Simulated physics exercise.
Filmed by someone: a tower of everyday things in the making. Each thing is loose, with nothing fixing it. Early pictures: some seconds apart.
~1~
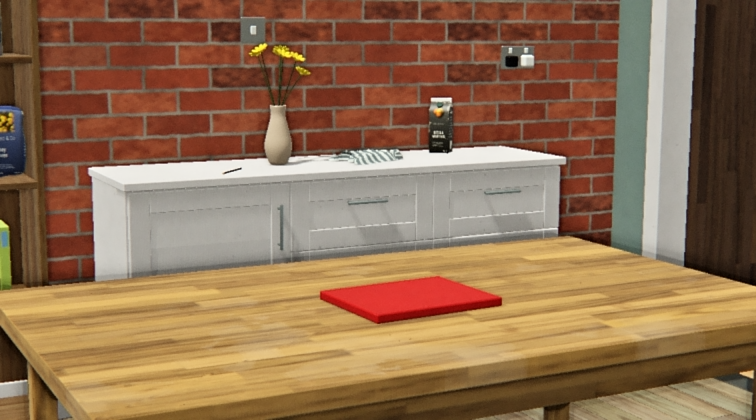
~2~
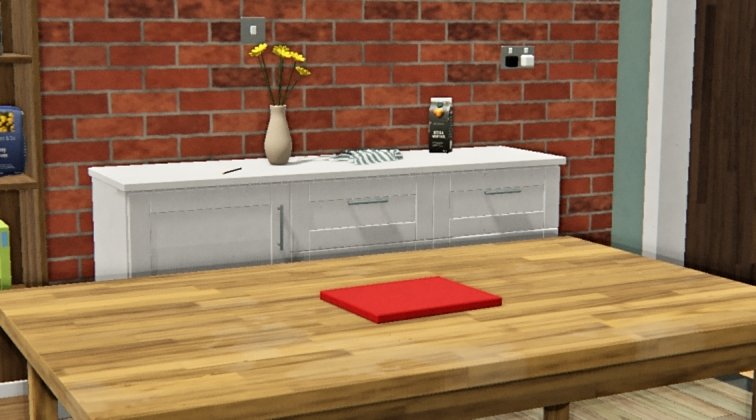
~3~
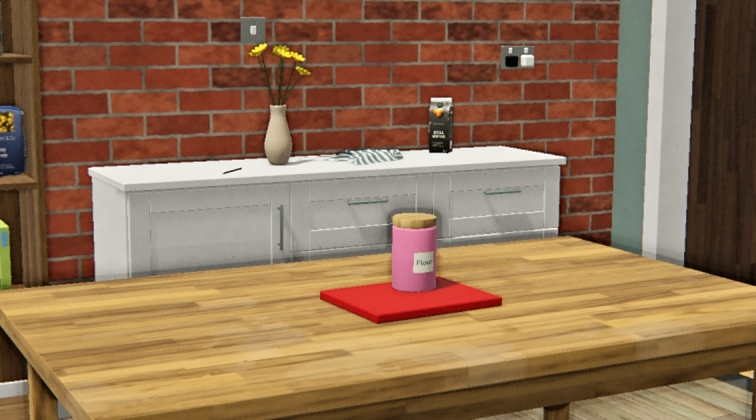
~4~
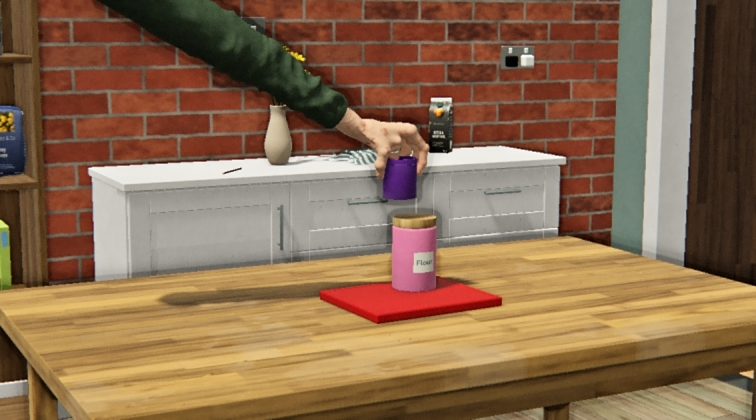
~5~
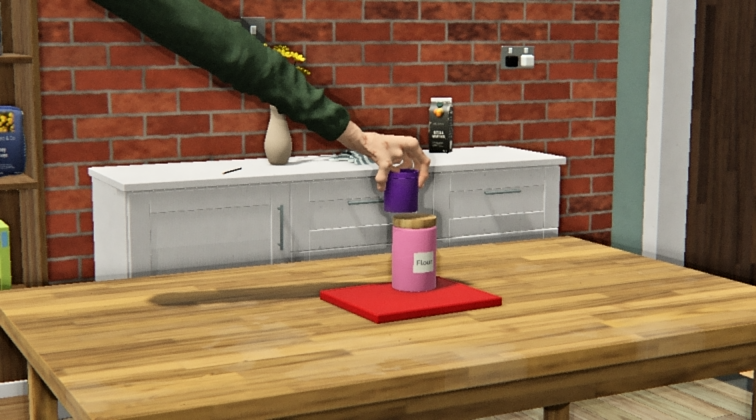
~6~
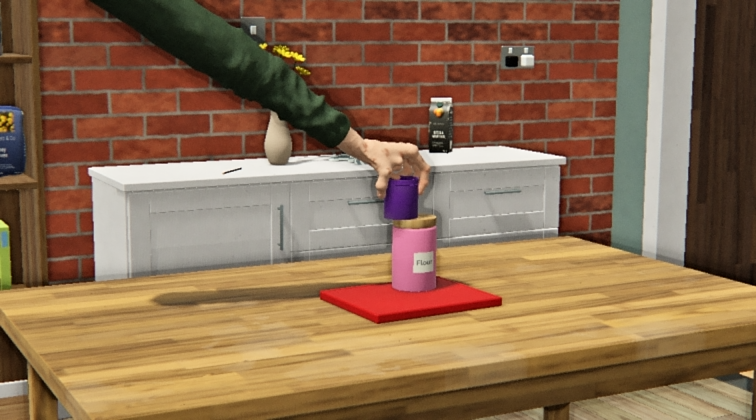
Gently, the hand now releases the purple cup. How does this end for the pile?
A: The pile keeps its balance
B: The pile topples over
Option A: The pile keeps its balance.
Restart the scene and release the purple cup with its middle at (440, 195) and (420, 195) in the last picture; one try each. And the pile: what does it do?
Result 1: Pile falls; result 2: Pile stable.
Then, 0.50 s on from there, no change.
Then, 1.10 s on from there, purple cup resting near (401, 198).
In the end, all 3 unmoved. At the end, from the last picture's camera, purple cup near (401, 198). The pile keeps its balance.
